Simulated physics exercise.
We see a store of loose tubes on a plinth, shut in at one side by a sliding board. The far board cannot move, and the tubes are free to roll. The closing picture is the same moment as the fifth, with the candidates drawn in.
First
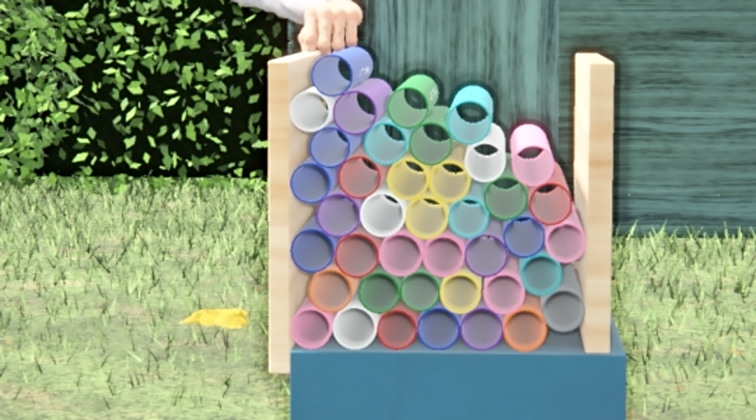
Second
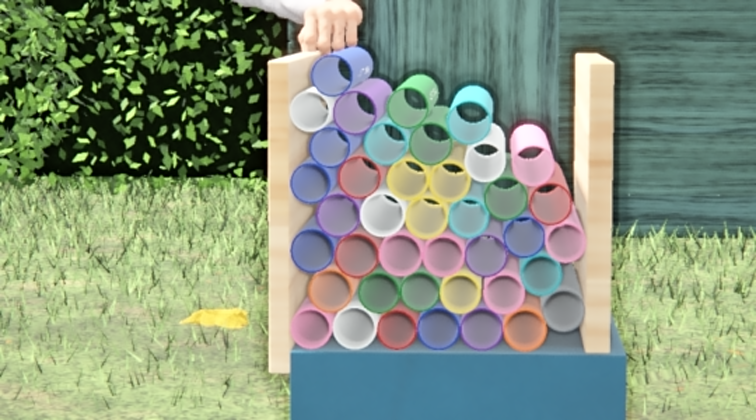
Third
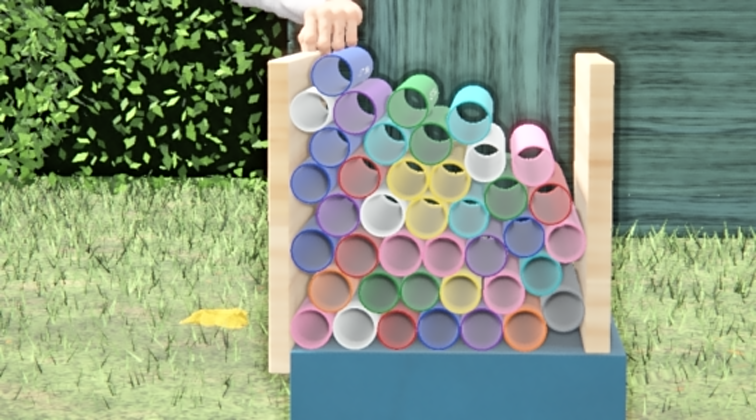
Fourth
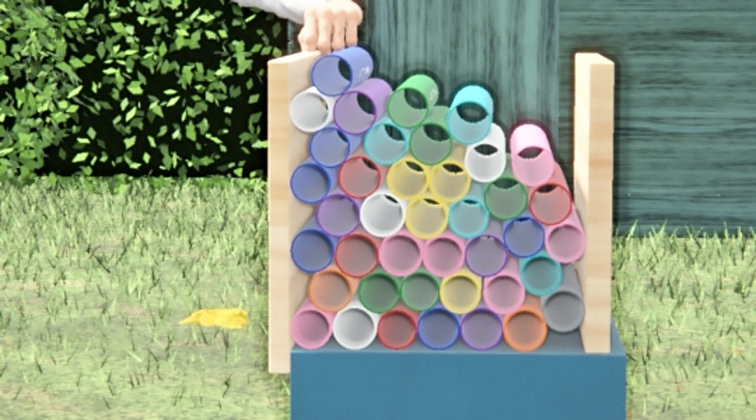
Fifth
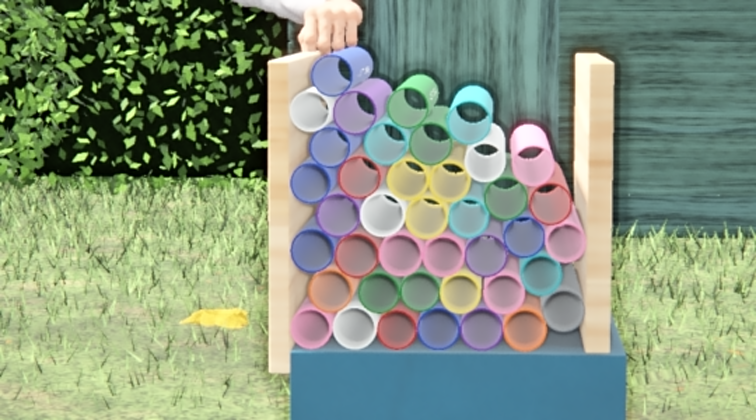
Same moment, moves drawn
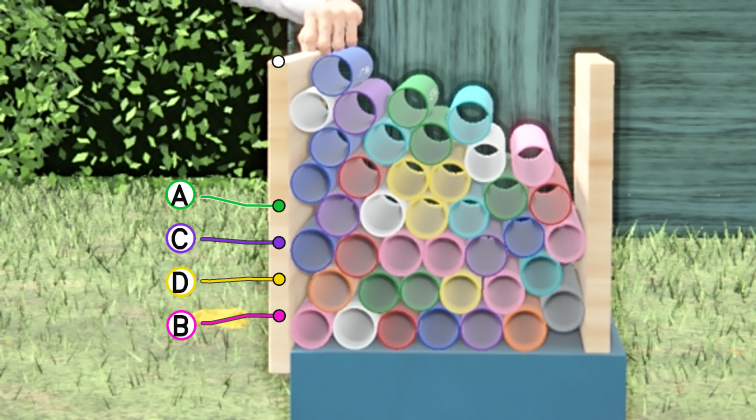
On a lawn by a hedge, colourful tubes sit stacked between upright boards, a hand resting at the top left, nothing moving.
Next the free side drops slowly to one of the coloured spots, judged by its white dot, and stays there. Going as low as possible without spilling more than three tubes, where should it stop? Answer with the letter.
It can be let down to A.
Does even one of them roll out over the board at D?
Yes.
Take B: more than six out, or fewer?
More than six.
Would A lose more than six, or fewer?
Fewer than six.
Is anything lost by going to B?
At B: Yes.
On the marked copy, A at (279, 206); B at (279, 316); C at (279, 242); D at (279, 280); the white dot at (278, 62).
Taking A. A third of the way, top of the board (289, 128).
Two thirds of the way, top of the board (290, 202).
When it is over, top of the board (290, 205), two out over the board.
As for the rest, B more than three out over the board; C more than three out over the board; D more than three out over the board.
